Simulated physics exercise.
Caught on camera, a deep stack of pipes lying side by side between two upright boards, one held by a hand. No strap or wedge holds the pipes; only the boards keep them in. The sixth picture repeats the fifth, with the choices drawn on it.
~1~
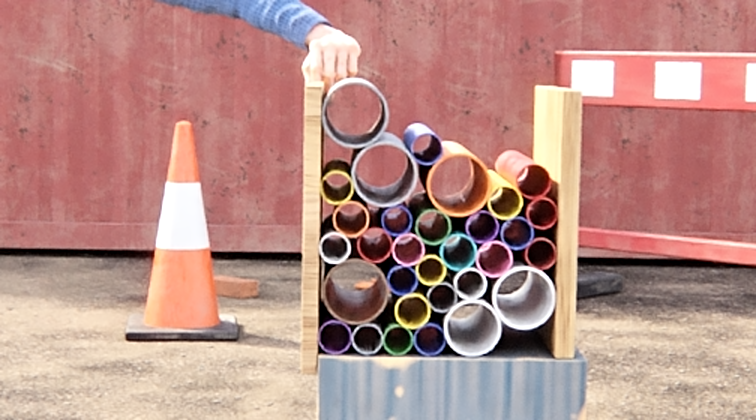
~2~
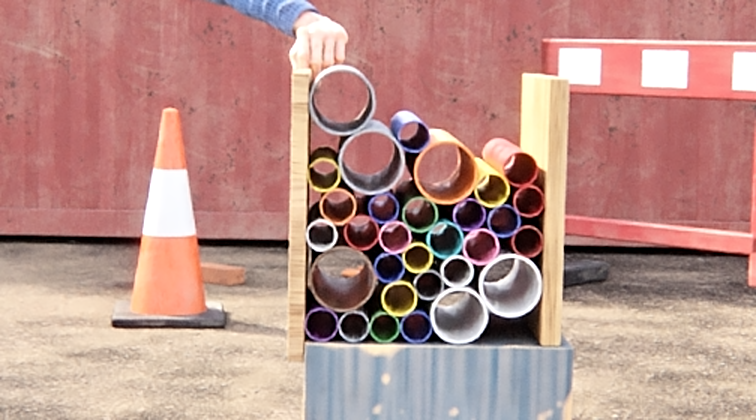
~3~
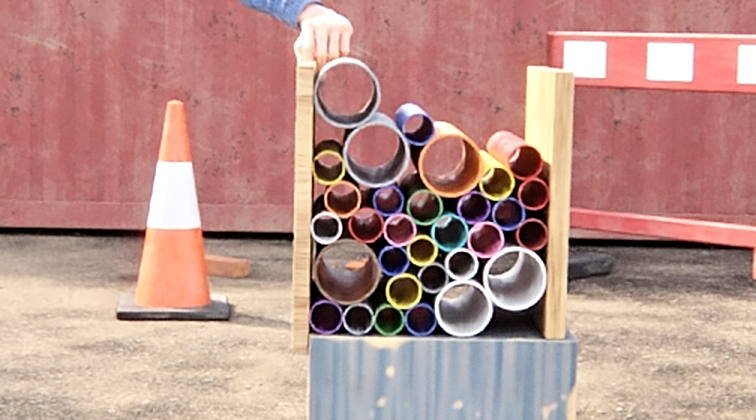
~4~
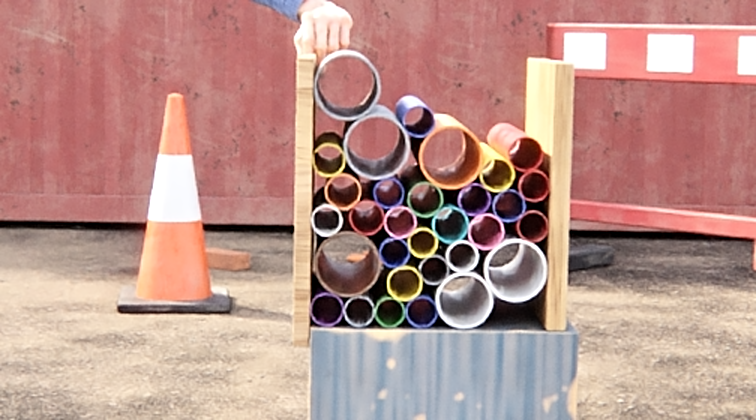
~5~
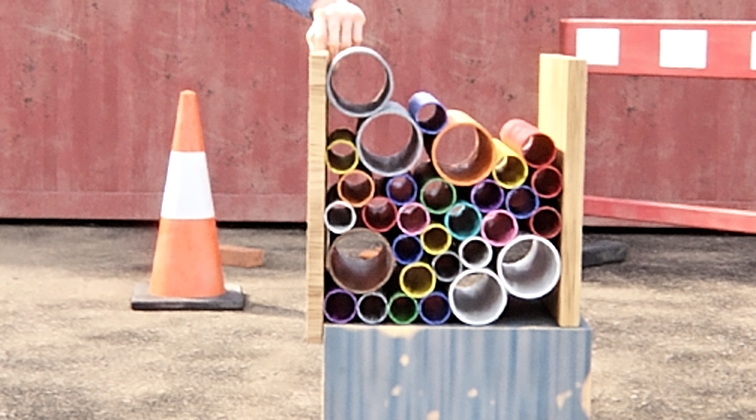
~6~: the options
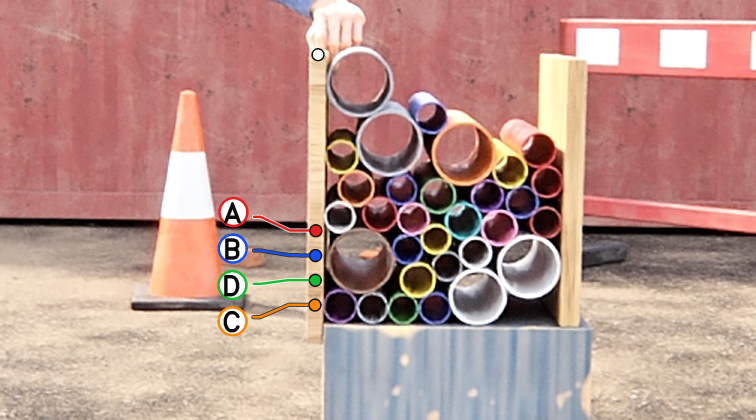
Colourful pipes of mixed sizes lying stacked between two upright boards, barely shifting, as a hand grips the left board's top.
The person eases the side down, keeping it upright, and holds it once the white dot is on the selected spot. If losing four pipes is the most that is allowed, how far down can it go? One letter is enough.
Stop at A.
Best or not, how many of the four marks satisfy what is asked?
One of them.
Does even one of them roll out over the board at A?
Yes, at A.
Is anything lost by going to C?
Yes.
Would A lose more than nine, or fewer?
At A, fewer than nine.
On the marked copy, A at (316, 231); B at (315, 255); C at (315, 305); D at (315, 281); the white dot at (318, 55).
Taking A. A third of the way, top of the board (326, 129).
Two thirds of the way, top of the board (325, 212).
When it is over, top of the board (324, 230), two out over the board.
As for the rest, B five out over the board; C five out over the board; D five out over the board.
